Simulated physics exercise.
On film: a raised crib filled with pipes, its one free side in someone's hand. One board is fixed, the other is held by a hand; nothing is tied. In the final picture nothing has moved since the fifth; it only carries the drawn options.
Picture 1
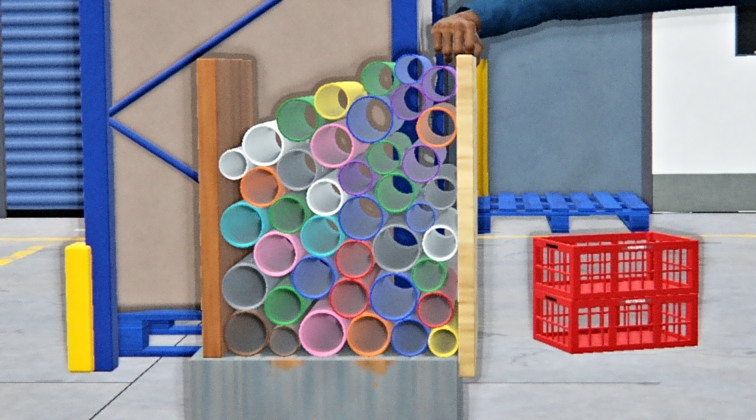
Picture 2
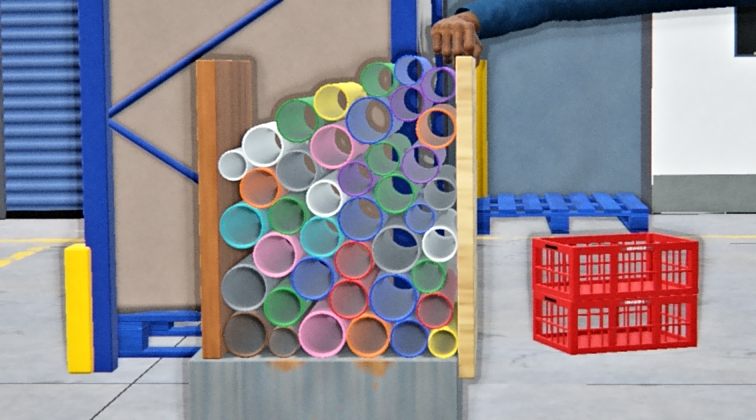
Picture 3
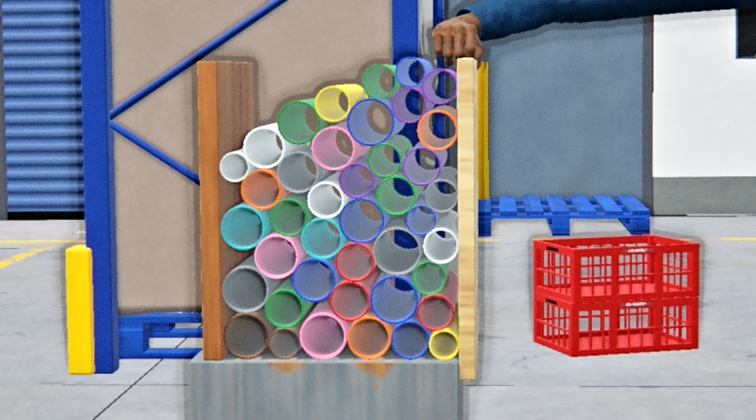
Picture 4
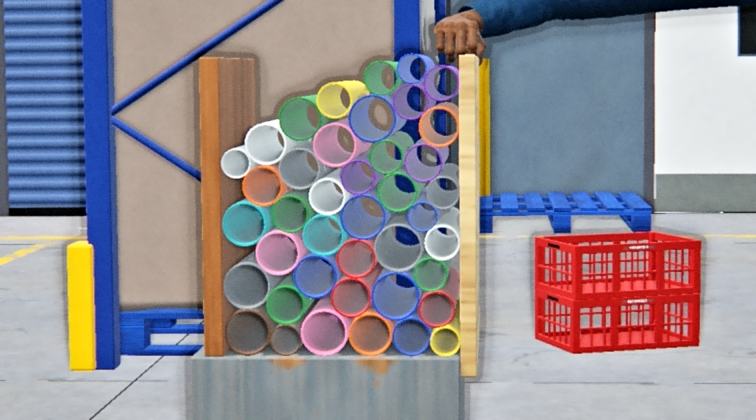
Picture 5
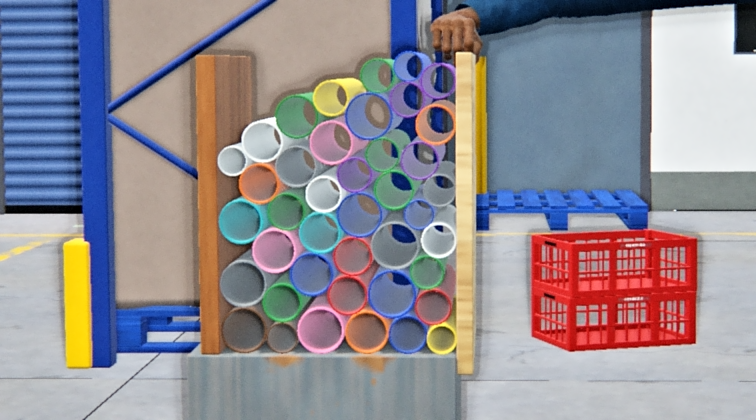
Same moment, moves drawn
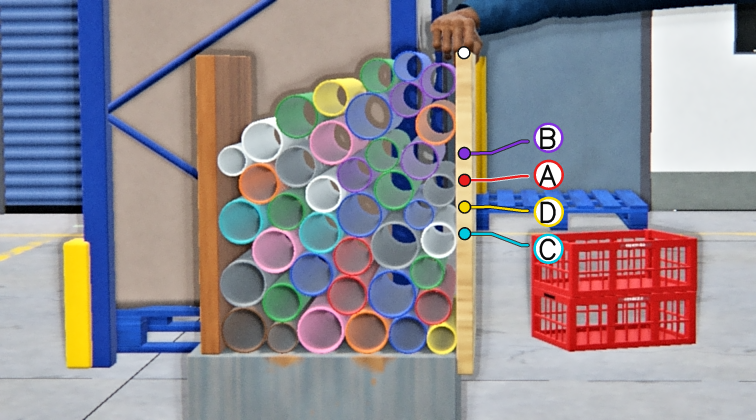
In a warehouse-like space seen straight on, a raised grey block stands on a pale floor before blue framing and a shutter. It carries a crib of open-ended pipes in white, green, pink, blue, orange, turquoise and grey, between a brown board at left and a paler one at right, with red crates beyond. A hand rests atop the right board, and nothing visibly shifts except a very slight wobble of the view.
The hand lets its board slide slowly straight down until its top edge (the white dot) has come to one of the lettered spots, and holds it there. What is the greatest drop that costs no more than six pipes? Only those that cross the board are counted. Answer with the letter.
Stop at D.
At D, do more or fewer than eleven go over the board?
It loses fewer than eleven.
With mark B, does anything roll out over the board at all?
Yes.
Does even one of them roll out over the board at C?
Yes.
On the copy, A at (464, 180); B at (464, 153); C at (465, 234); D at (464, 207); the white dot at (464, 53).
On D. First, top of the board (456, 120).
Then, top of the board (457, 197).
Finally, top of the board (457, 206), four out over the board.
By contrast, A four out over the board; B two out over the board; C more than six out over the board.
